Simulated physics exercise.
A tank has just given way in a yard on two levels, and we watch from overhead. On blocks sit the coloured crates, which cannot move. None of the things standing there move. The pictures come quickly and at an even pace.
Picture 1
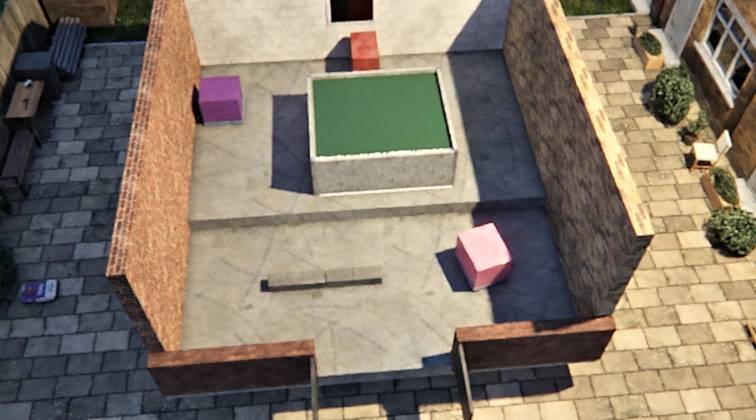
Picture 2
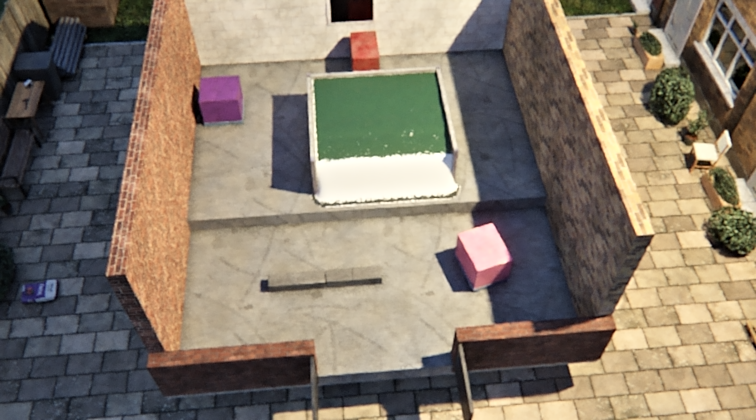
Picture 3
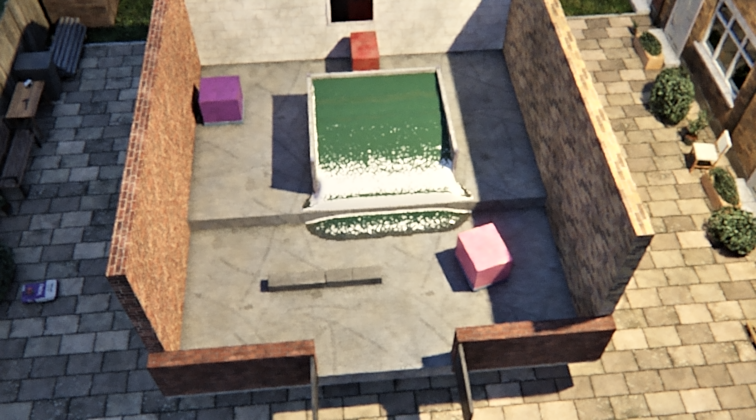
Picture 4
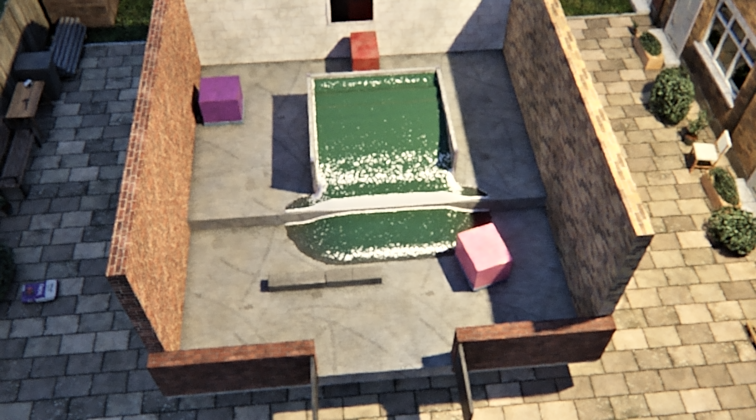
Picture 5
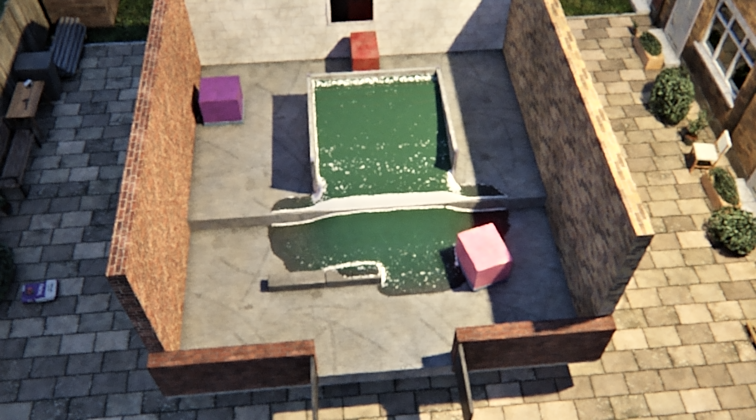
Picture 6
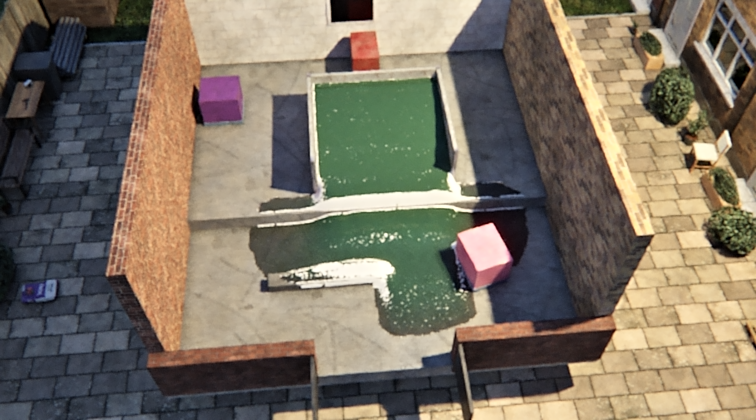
A large pale-walled tank of green water stands on the upper level of a brick-walled, two-level yard, seen from a still overhead view. A purple crate sits to its left, a red one behind it, and a pink one on the lower level at right, near a low grey strip. The tank's front gives way, and foaming green water pours over the step, spreads around the strip and reaches the pink crate.
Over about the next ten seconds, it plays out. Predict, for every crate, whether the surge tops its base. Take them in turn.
In order: The purple crate will come through untouched, the pink crate will not stay dry, the red crate will come through untouched.
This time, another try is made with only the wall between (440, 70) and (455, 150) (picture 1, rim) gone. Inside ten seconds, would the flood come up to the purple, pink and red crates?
The purple crate is overtopped, the pink crate is overtopped, and the red crate is overtopped.
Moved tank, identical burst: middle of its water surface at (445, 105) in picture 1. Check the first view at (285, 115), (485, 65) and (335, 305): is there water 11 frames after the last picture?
In turn: No water, free of water, wet.
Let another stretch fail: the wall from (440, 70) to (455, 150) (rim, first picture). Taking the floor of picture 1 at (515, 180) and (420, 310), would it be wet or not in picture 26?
Going through them in turn, the first is drenched and the second is drenched.
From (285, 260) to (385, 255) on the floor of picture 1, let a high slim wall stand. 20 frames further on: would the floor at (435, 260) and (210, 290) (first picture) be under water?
As listed: Awash, covered.
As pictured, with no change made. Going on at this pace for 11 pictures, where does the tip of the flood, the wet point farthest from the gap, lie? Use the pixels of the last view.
Front's tip: Near (179, 373).
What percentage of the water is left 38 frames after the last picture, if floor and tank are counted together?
I make it around 60 per cent.
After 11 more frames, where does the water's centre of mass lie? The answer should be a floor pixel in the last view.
Centre point: Around (386, 232).
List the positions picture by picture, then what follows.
The first picture shows the tank at (379, 115) is whole and still.
In the second picture, the front is at (455, 192), out from the gap at (384, 179).
In the third picture, the front is at (465, 212), out from the gap at (384, 179).
In the fourth picture, the front is at (483, 219), out from the gap at (384, 181).
In the fifth picture, the front is at a hidden place, out from the gap at (384, 181).
In the sixth picture, water pours out at (384, 181) and has run to (468, 315).
A moment on, water covers 40 % of the floor; the purple crate not reached, the pink crate water round its plinth, the red crate not reached.
Next, water covers 50 % of the floor; the purple crate not reached, the pink crate water round its plinth, the red crate not reached.
Then, water covers 50 % of the floor; the purple crate not reached, the pink crate water round its plinth, the red crate not reached.
Later, water covers 50 % of the floor; the purple crate not reached, the pink crate water round its plinth, the red crate not reached.
In the end, water covers 50 % of the floor; the purple crate stayed above the water, the pink crate was topped, the red crate stayed above the water.
